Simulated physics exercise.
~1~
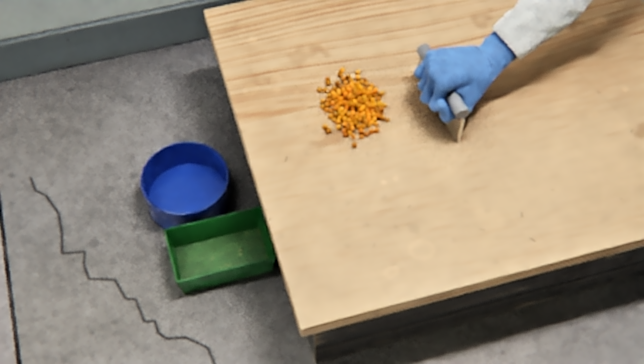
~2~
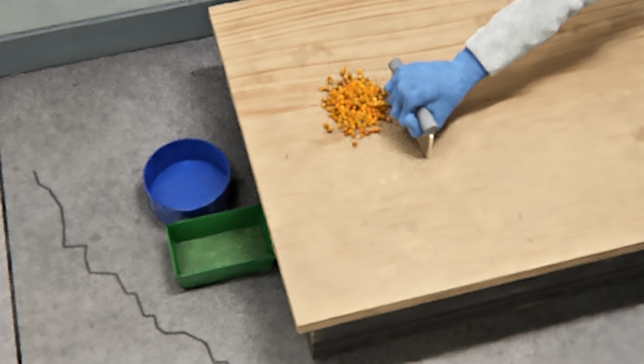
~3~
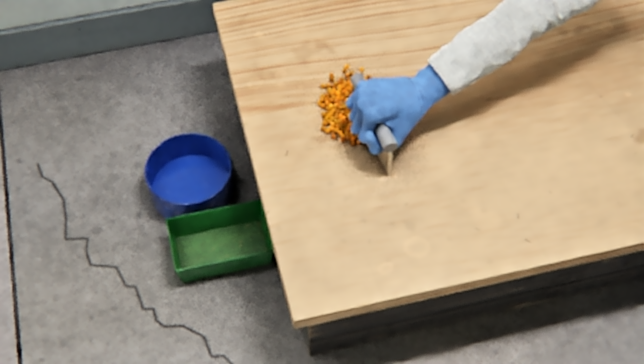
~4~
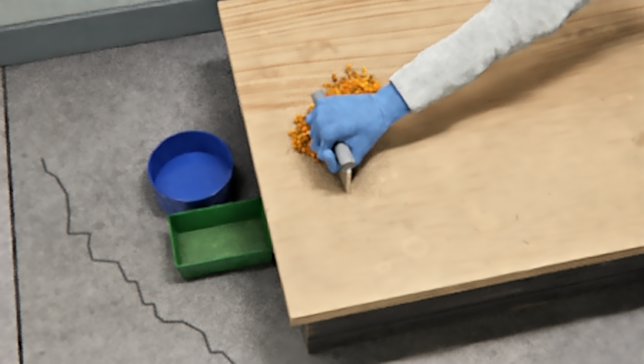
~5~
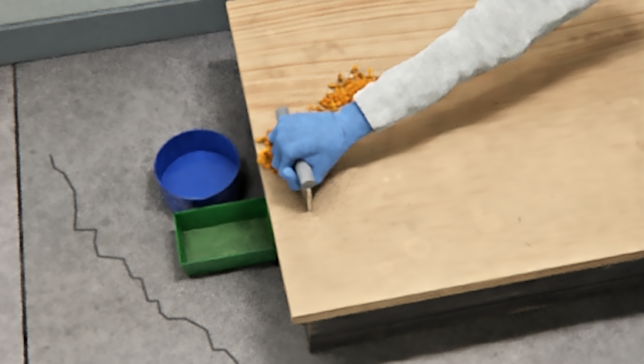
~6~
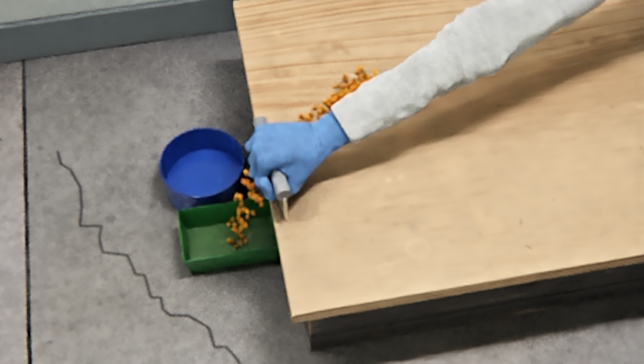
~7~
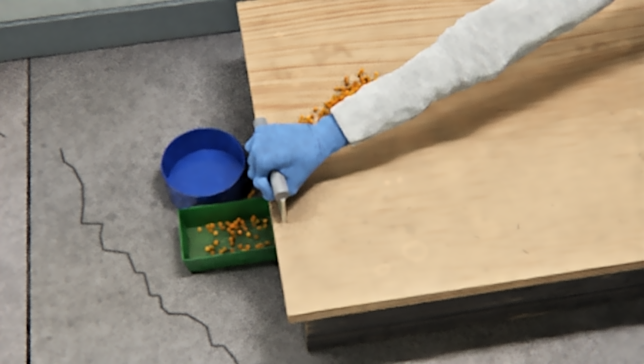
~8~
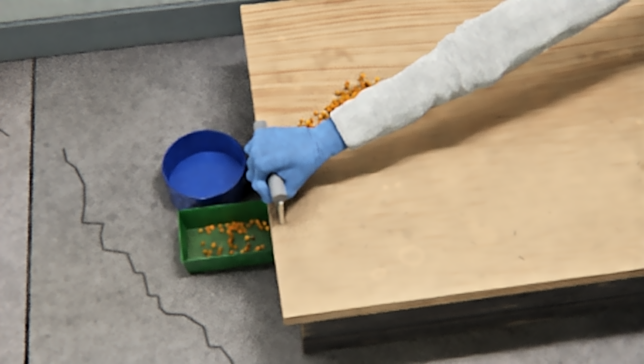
At the start, a small heap of orange corn kernels lies on a pale wooden tabletop, and a blue-gloved hand holds a scraper to its right. Below the table's left edge, a round blue pot and a rectangular green tin sit on the grey, cracked floor. The hand moves left and slightly downward, pushing into the kernels and driving part of the heap toward the edge. As the hand reaches the edge and stops, kernels spill over and drop into the green tin. They scatter across its bottom and settle, while the blue pot stays empty and many kernels remain on the table.
